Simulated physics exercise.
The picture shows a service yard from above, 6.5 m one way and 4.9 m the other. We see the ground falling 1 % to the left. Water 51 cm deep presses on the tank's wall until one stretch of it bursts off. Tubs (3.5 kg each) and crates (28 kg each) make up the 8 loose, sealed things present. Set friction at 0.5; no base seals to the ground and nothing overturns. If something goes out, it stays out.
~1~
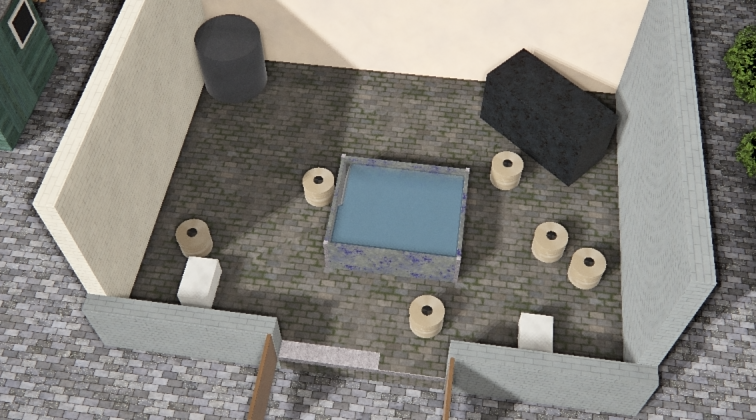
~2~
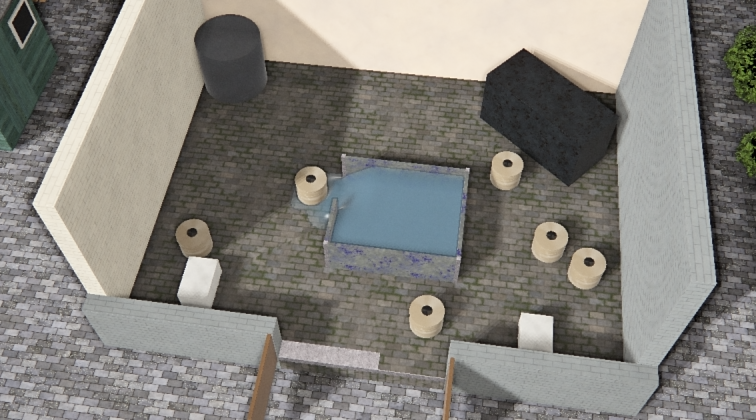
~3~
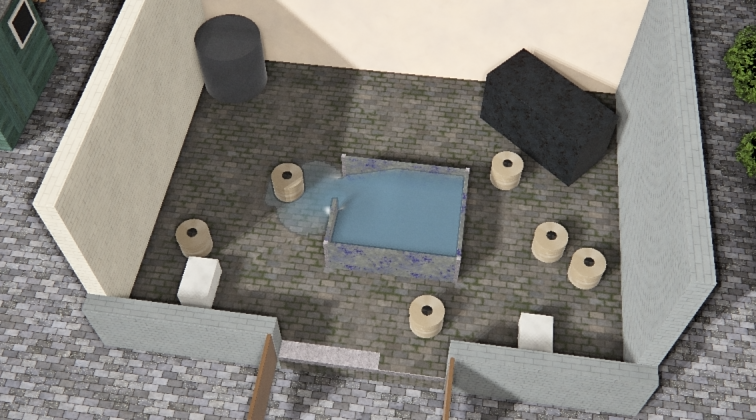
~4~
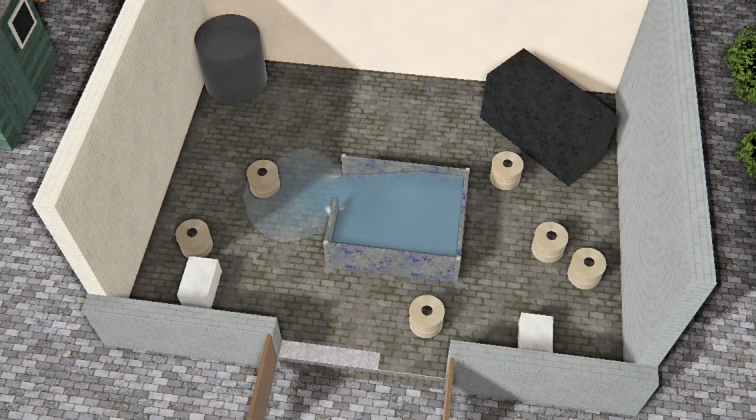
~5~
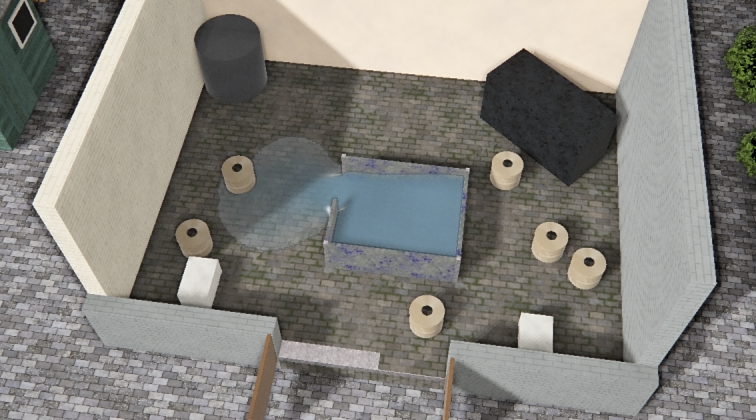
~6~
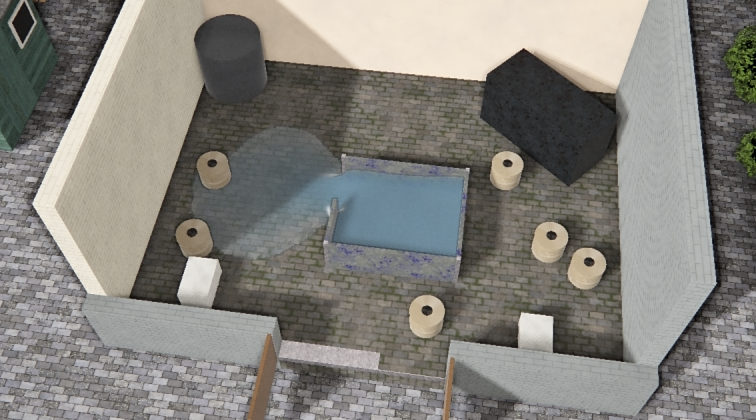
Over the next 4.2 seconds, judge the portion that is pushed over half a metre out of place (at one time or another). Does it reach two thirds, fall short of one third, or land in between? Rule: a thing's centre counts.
It falls short of one third.
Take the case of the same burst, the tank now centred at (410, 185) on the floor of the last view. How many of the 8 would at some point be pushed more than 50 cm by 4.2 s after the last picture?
In that case the number is 1.
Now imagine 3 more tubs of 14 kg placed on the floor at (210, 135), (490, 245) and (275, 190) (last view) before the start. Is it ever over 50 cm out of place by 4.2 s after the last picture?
Reading them off in order: Clears the mark, not beyond, clears the mark.
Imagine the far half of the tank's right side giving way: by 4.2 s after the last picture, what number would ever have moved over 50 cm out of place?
The answer then is 4.
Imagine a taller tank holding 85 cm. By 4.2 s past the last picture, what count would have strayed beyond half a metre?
Count under that change: 4.
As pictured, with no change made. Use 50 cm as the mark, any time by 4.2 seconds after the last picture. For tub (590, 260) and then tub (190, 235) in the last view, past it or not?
In the order asked, they come out within the limit and beyond the limit.
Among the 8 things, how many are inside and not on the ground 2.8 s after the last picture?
That would be 2 of them.
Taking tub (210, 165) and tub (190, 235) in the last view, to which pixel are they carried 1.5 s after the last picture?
Approx. (186, 138); approx. (150, 277).
Then, 0.4 s after the last picture 1 of 8 are over 50 cm from their spots; 1 afloat.
Then, 1.5 s after the last picture 2 of 8 are over 50 cm from their spots; 2 afloat.
Then, 2.8 s after the last picture 2 of 8 are over 50 cm from their spots; 2 afloat.
Then, 4.2 s after the last picture 2 of 8 are over 50 cm from their spots, and 2 have been at some point; 2 afloat.
